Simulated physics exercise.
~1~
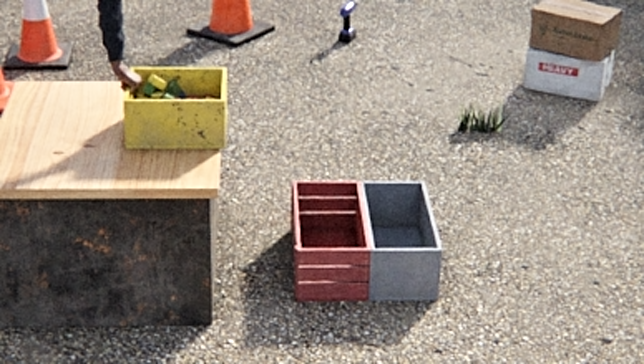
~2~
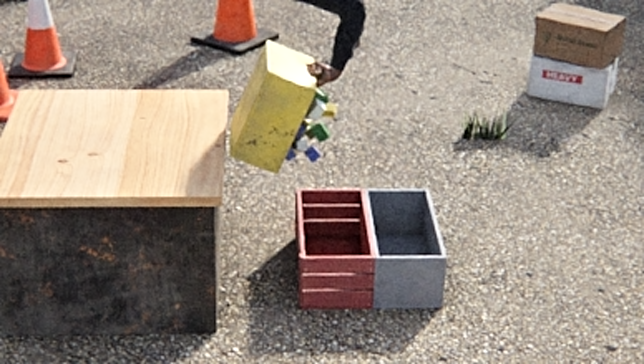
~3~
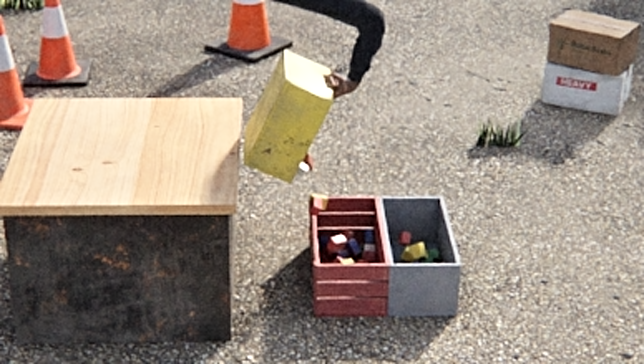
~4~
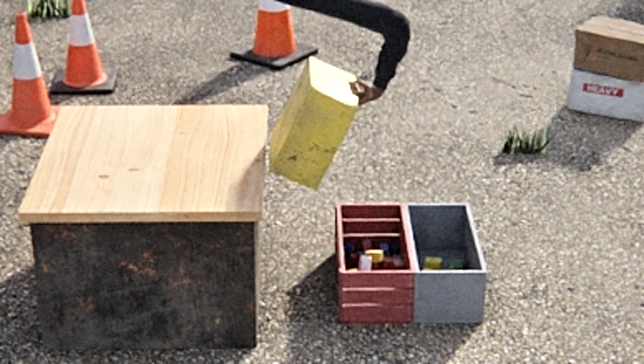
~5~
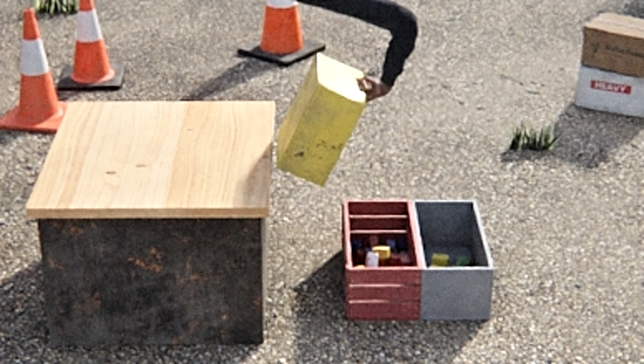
Yellow tote being tipped by a hand beside a wooden bench top, spilling colourful toy bricks into adjoining red and grey bins.
